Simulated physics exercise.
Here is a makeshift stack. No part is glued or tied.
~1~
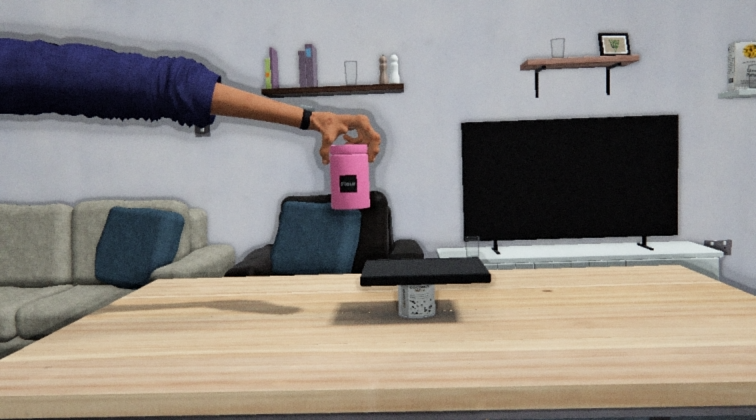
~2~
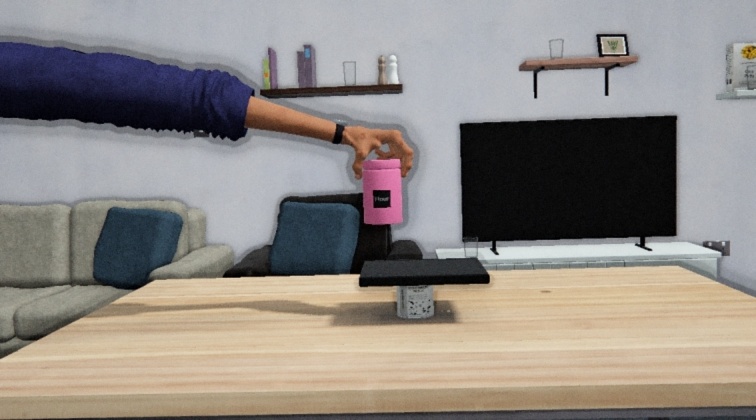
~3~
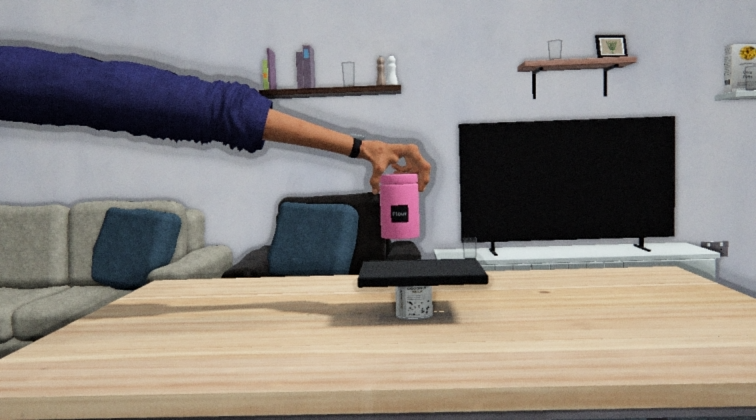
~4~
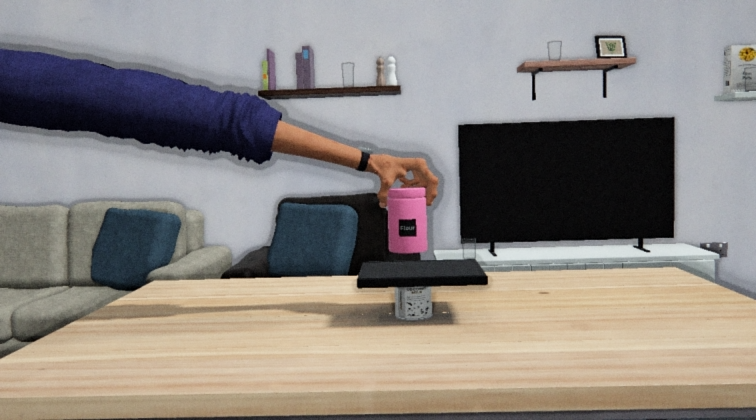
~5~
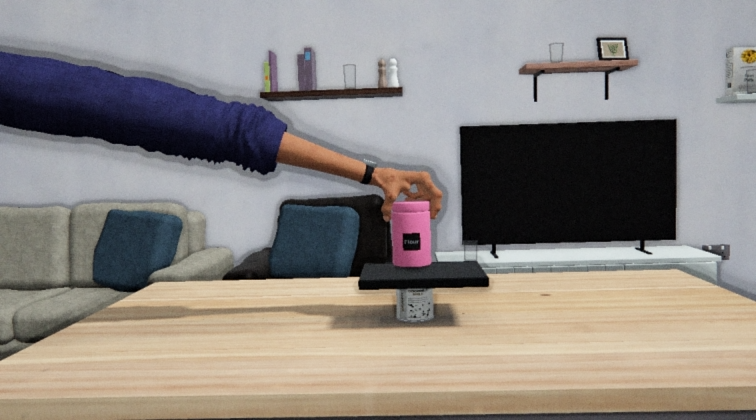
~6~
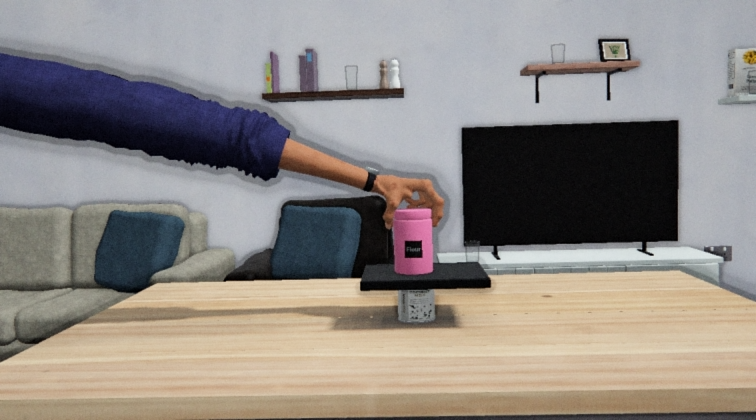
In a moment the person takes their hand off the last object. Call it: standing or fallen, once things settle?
Standing.
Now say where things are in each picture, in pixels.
In the first frame, on its way; pink jar (350, 177); black lid (424, 271).
In the second frame, on its way; pink jar (382, 191); black lid (422, 271).
In the third frame, on its way; pink jar (400, 206); black lid (421, 272).
In the fourth frame, on its way; pink jar (407, 219); black lid (421, 273).
In the fifth frame, on its way; pink jar (411, 233); black lid (422, 274).
In the sixth frame, in place under the hand; pink jar (413, 240); black lid (424, 276).
Then, 0.70 s on from there, no change.
Then, 1.70 s on from there, pink jar resting near (413, 241).
In the end, all 3 unmoved. At the end, from the last picture's camera, pink jar near (413, 241). The stack keeps its balance.
